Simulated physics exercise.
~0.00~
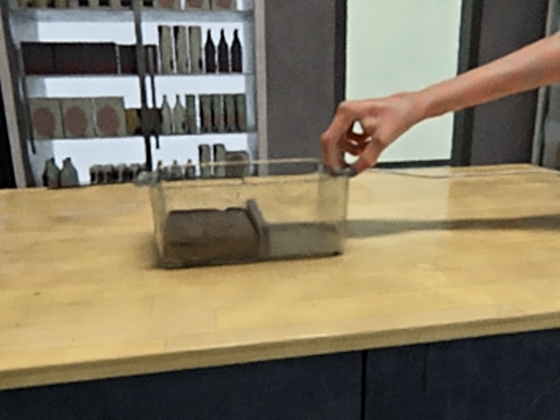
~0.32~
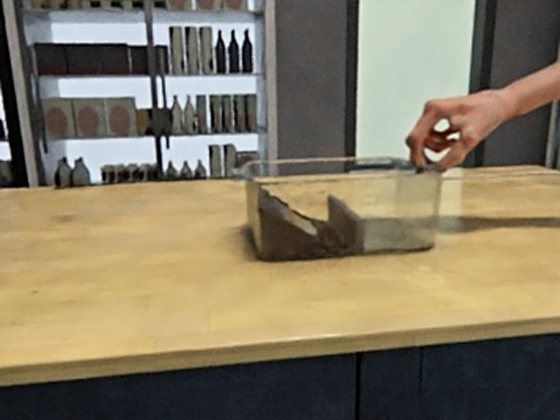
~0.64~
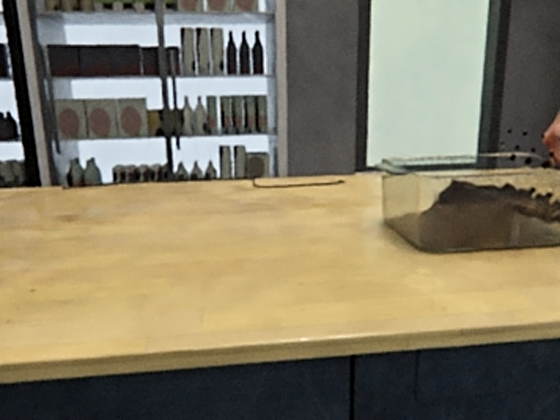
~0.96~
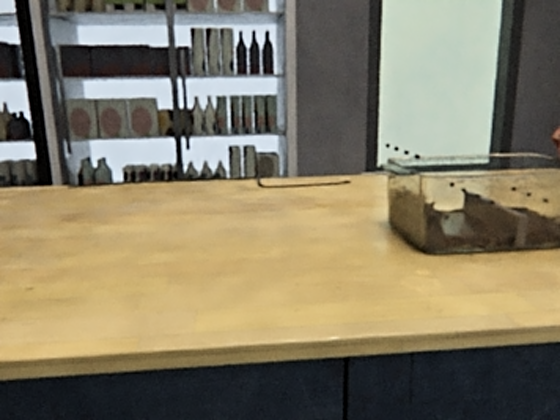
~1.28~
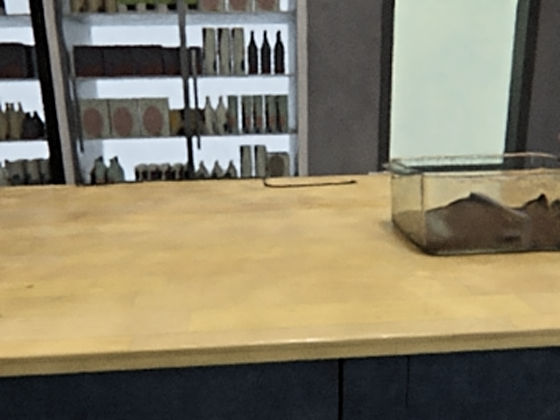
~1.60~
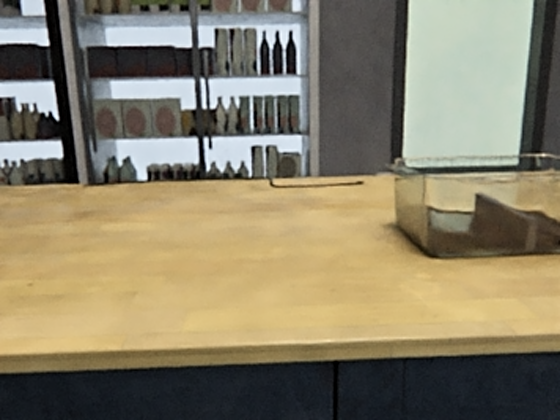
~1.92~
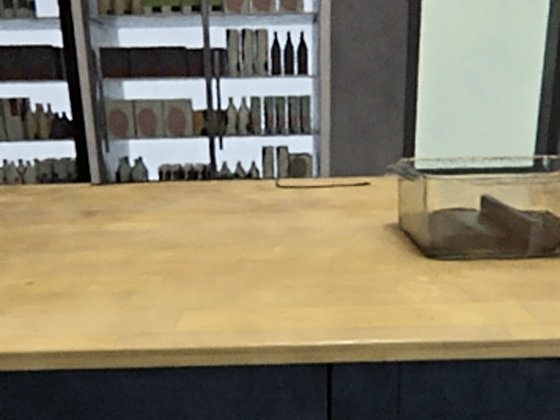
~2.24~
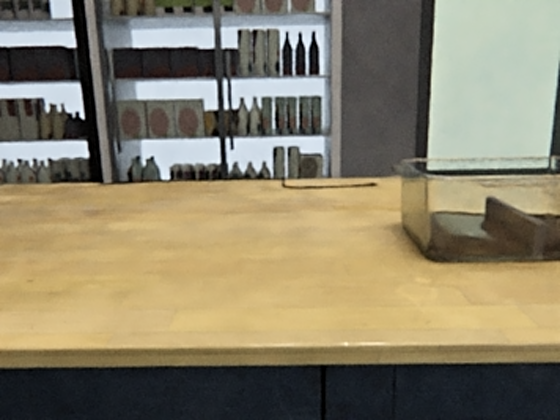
On a wooden counter, a hand pulling a divided clear tub rightward, dark liquid surging over the divider, splashing, then settling on both sides.
